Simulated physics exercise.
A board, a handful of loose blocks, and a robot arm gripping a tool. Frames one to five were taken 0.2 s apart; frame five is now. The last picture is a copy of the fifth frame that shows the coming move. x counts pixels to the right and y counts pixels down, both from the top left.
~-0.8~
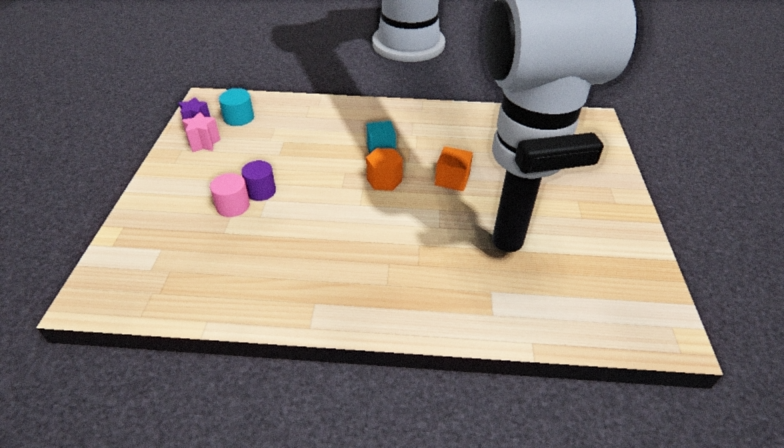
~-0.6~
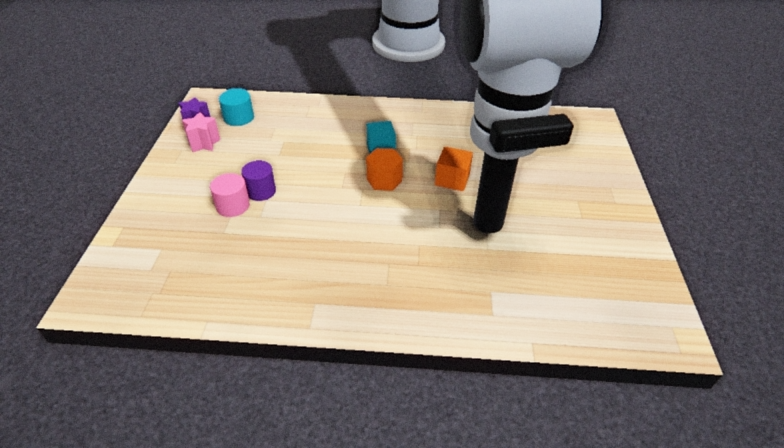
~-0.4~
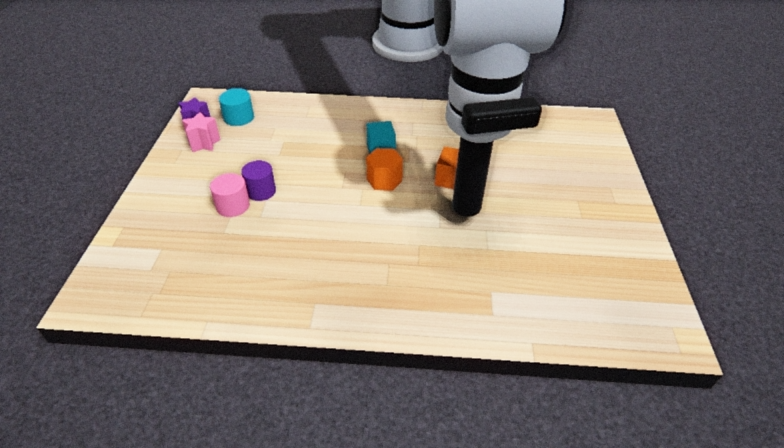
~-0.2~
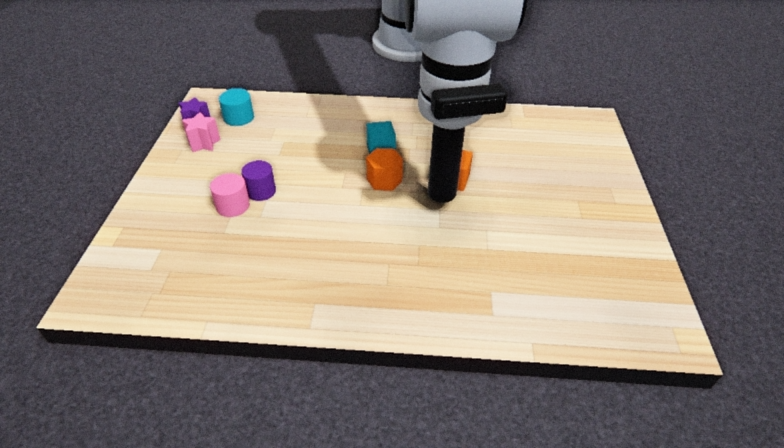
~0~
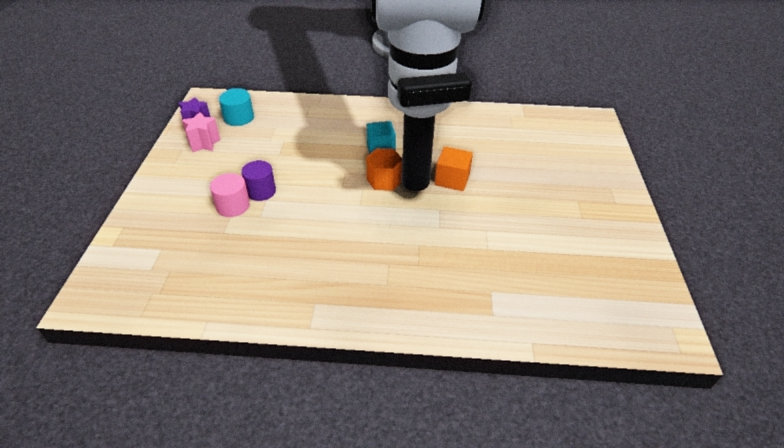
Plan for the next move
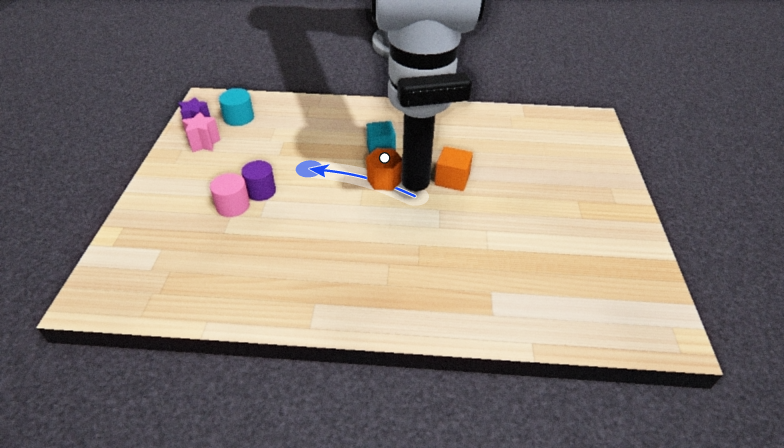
On a pale wooden board scattered with small colored blocks, a robot arm moved its black tool left and away from the viewer, ending between the two orange blocks, while the blocks stayed still.
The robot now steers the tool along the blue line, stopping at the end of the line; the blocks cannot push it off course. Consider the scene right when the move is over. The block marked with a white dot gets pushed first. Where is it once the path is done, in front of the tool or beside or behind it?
I believe the block marked with a white dot loses its place ahead of the tool and slips off.
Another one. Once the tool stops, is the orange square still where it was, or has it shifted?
At the end of the path, it will still be in place.
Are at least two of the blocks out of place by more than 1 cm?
Final answer: No.
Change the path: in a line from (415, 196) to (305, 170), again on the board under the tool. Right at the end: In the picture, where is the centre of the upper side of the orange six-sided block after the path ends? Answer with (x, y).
I'd say the orange six-sided block ends with its top centre at (353, 140).
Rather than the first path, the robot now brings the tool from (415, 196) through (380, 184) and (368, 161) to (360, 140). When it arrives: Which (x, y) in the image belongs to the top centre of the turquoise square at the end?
At (384, 115).
The line goes from (415, 196) through (364, 177) to (309, 169); the dot is on the orange six-sided block.
On the path given first. One third of the way, tool (381, 170); orange six-sided block (362, 146), turned 20° clockwise.
Two thirds of the way, tool (345, 161); orange six-sided block (343, 134), turned 55° clockwise.
At the end, tool (308, 156); orange six-sided block (341, 132), turned 65° clockwise; orange square unmoved.
